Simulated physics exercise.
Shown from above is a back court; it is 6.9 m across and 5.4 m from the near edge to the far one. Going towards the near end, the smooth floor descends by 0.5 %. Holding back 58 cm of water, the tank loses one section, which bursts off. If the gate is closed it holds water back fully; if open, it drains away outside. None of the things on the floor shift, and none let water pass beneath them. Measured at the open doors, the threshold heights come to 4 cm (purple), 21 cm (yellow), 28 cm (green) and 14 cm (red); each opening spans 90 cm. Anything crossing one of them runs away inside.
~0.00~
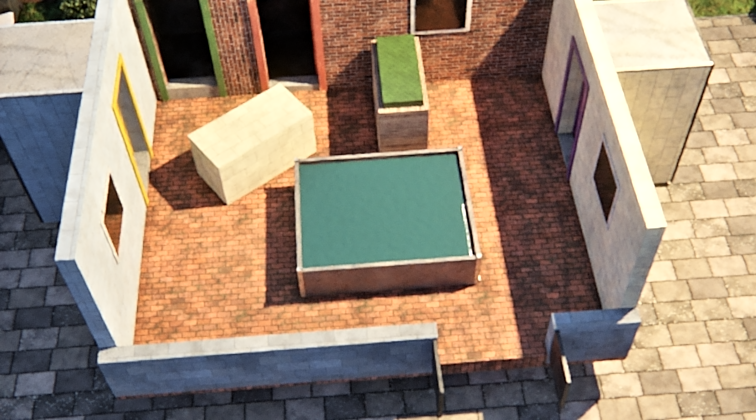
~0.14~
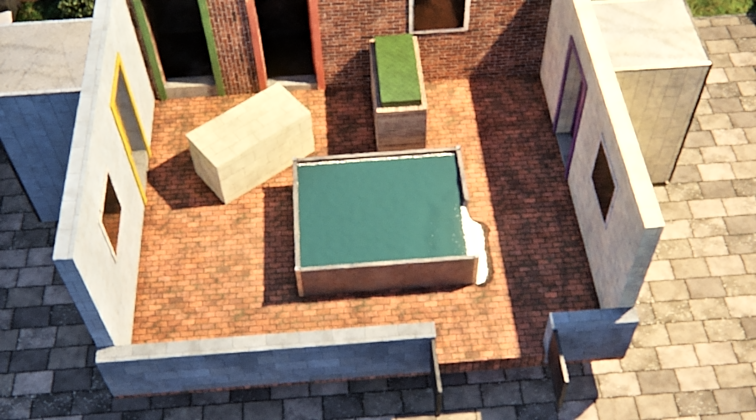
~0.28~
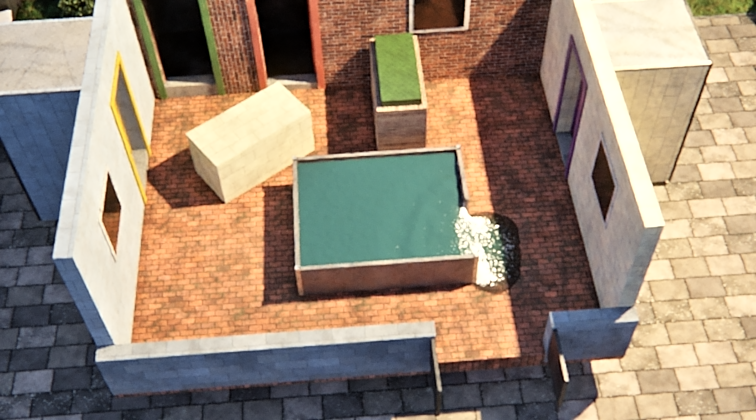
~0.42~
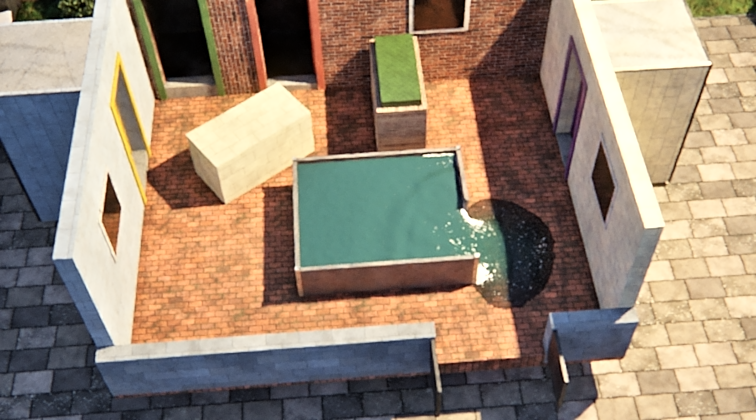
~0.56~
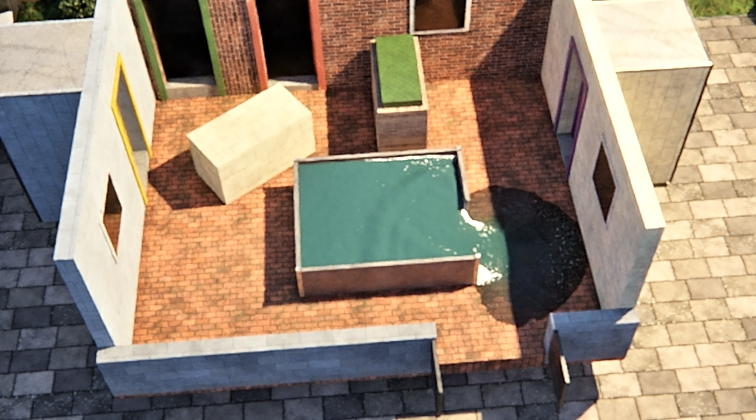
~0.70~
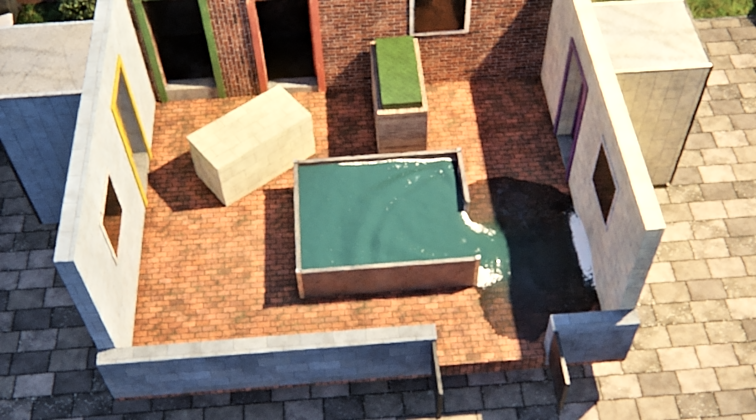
In a brick-floored back court seen from above, a tank of green water stands still beside a pale block and a grass-topped box. A section of its right side gives way and water pours out, foaming at the gap. The dark sheet spreads rightward across the bricks and reaches the right wall.
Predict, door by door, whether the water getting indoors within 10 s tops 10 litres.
Prediction: At the purple door it tops it; at the yellow door it falls short; at the green door it falls short; at the red door it falls short.
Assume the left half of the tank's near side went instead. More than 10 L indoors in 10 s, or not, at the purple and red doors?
Purple stays inside, red stays inside, judged against that limit.
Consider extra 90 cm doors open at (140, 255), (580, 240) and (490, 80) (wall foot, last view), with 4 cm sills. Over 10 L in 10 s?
In sequence the answers are less than that, more than that and more than that.
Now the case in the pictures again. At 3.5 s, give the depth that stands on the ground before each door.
Depths: Purple door 8 cm, yellow door 0 cm, green door 0 cm, red door 0 cm.
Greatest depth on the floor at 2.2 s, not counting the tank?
Depth max: Approx. 42 cm.
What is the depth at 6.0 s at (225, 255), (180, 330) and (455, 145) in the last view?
Depths in turn: Roughly 0, 3 and 10 centimetres.
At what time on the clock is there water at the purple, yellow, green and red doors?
Doors: Purple 1.2 s / yellow 7.5 s / green 10.0 s / red 4.0 s.
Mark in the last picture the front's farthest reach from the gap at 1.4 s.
(555, 143).
After 1.4 s water covers 15 % of the floor and is deepest (52 cm) near (606, 337); purple door 7 cm at the sill, 0 L in, yellow door not reached, green door not reached, red door not reached.
After 2.2 s water covers 25 % of the floor and is deepest (42 cm) near (592, 285); purple door 8 cm at the sill, 4 L in, yellow door not reached, green door not reached, red door not reached.
After 3.5 s water covers 45 % of the floor and is deepest (30 cm) near (606, 337); purple door 8 cm at the sill, 18 L in, yellow door not reached, green door not reached, red door not reached.
After 6.0 s water covers 60 % of the floor and is deepest (23 cm) near (606, 337); purple door 7 cm at the sill, 39 L in, yellow door not reached, green door not reached, red door 1 cm at the sill, 0 L in.
After 10.0 s water covers 95 % of the floor and is deepest (16 cm) near (569, 340); purple door 12 cm at the sill, 94 L in, yellow door 3 cm at the sill, 0 L in, green door 2 cm at the sill, 0 L in, red door 2 cm at the sill, 0 L in.
